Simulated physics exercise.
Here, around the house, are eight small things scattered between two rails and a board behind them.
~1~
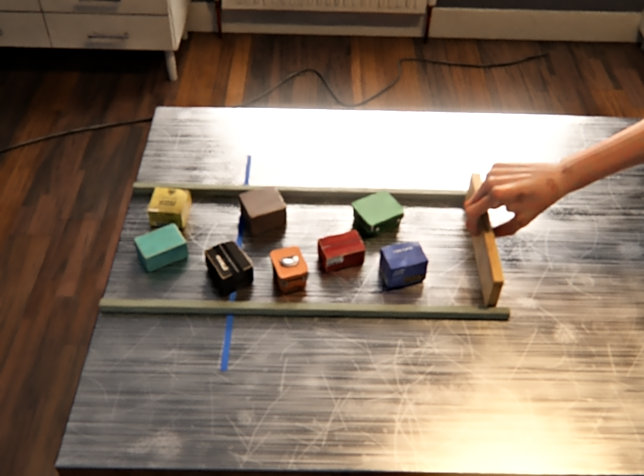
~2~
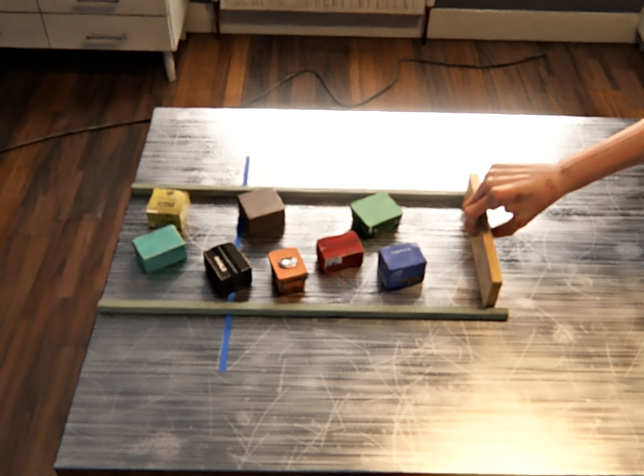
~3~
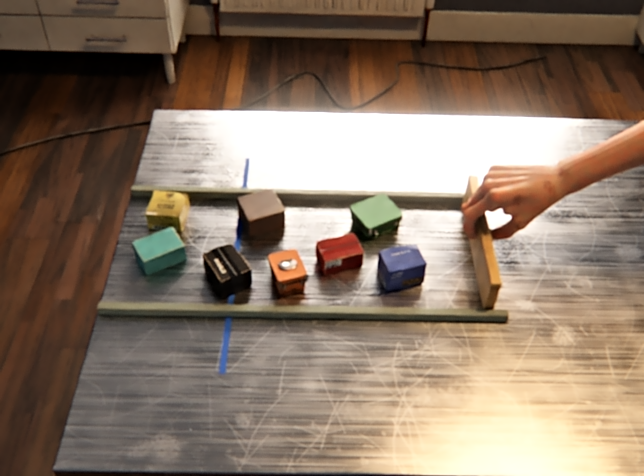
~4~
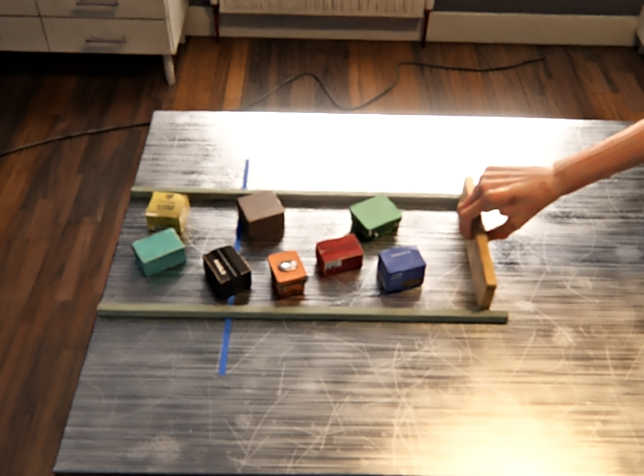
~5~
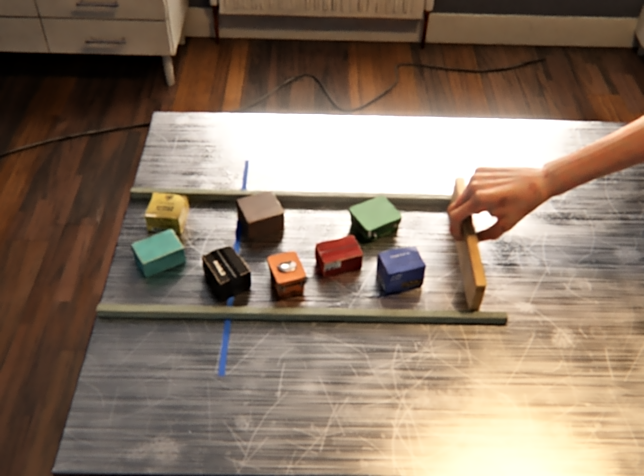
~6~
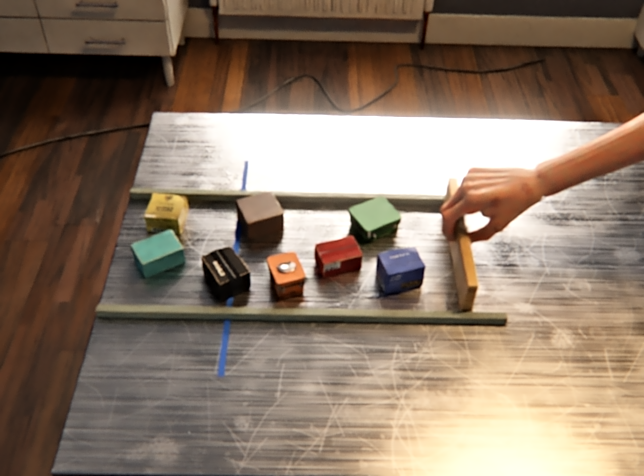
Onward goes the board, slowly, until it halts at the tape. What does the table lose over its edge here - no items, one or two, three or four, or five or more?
It loses no items.
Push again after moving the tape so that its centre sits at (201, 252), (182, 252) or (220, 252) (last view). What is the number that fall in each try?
Per try: 1; 2; 0.
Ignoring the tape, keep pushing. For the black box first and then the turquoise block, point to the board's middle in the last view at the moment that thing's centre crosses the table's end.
With the black box it sits around (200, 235), with the turquoise block around (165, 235).
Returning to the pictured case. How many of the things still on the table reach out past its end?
Things overhanging at the end: 0.
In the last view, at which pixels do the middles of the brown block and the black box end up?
First: About (179, 209); second: About (141, 284).
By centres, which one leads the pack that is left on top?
The yellow box finishes closest.
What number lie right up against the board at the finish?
So the total is 3.
Early on, none off yet; yellow box at rest near (167, 214); turquoise block at rest near (158, 254); black box at rest near (226, 273).
A while later, none off yet; yellow box at rest near (167, 214); turquoise block at rest near (158, 253); black box travelled about its own width near (179, 278).
Finally, the number that fall off is zero.
